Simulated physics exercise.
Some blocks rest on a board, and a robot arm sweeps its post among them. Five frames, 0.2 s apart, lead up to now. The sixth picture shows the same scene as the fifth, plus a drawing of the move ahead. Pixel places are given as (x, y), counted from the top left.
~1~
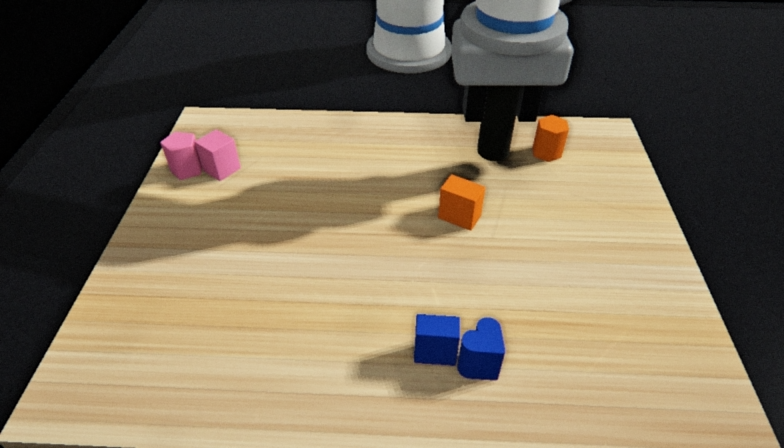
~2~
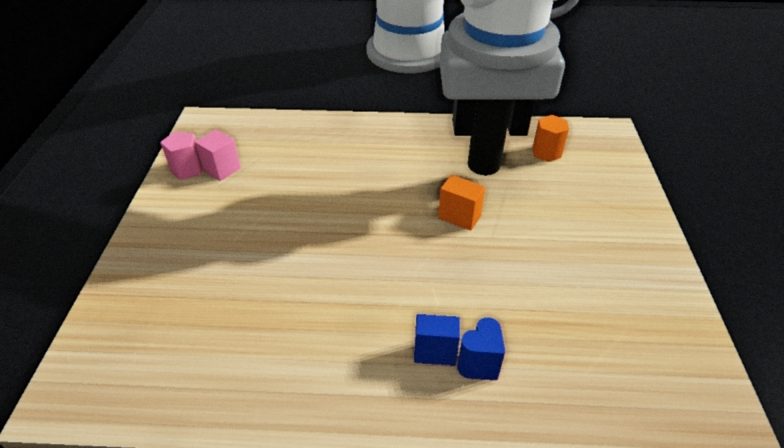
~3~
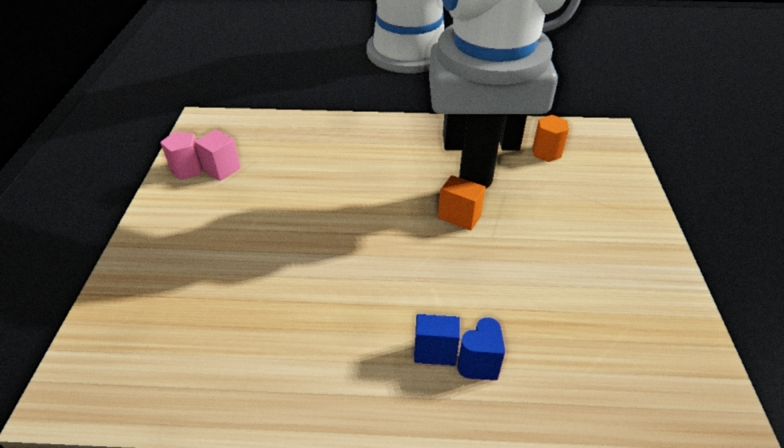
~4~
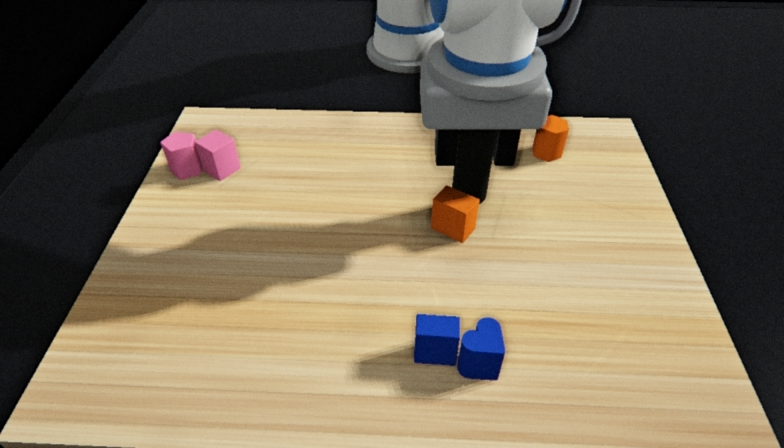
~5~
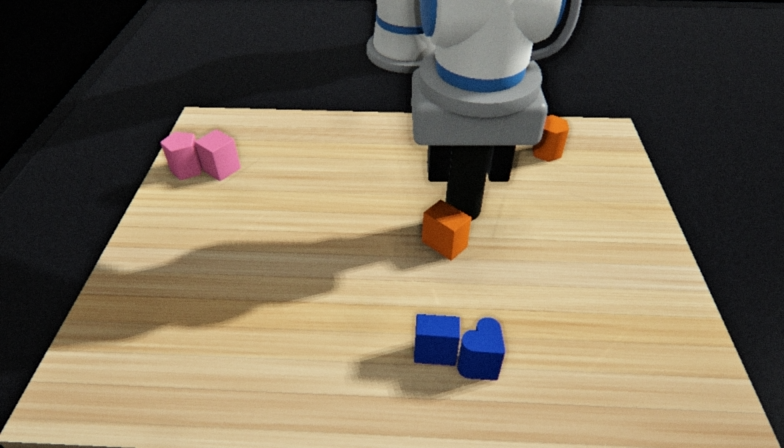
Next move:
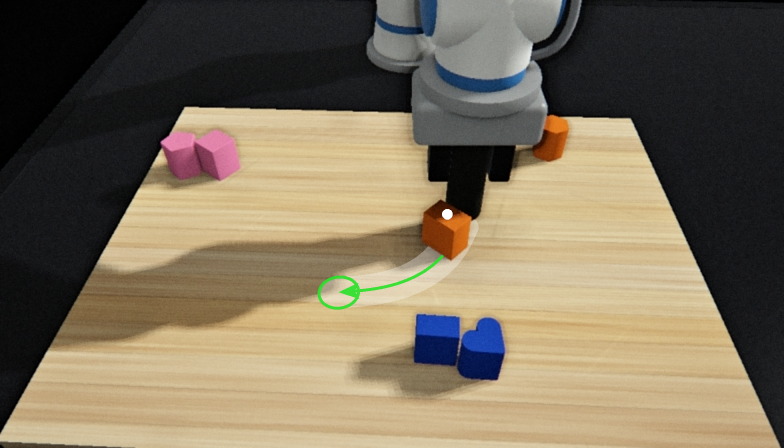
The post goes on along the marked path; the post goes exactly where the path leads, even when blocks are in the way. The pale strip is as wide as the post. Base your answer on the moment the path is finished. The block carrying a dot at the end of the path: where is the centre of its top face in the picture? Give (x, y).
Near (388, 286).
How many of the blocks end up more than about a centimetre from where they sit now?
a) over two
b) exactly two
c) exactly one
That would be c.
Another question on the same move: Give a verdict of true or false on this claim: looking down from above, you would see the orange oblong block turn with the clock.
That claim is false.
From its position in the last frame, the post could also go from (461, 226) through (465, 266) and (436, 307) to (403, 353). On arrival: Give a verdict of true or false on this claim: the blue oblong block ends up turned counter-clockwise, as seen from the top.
True.
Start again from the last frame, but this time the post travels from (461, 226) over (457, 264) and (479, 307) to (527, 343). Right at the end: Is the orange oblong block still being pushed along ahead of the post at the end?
Short answer: No.
Path on the board, from (461, 226) by way of (439, 260) and (395, 284) to (339, 292); the dot is on the orange oblong block.
What follows on the original path. One third of the way, post (440, 245); orange oblong block (423, 251).
Two thirds of the way, post (395, 270); orange oblong block (391, 283), turned 40° anticlockwise.
At the end, post (337, 278); blue oblong block in place; orange oblong block (388, 286), turned 55° anticlockwise.
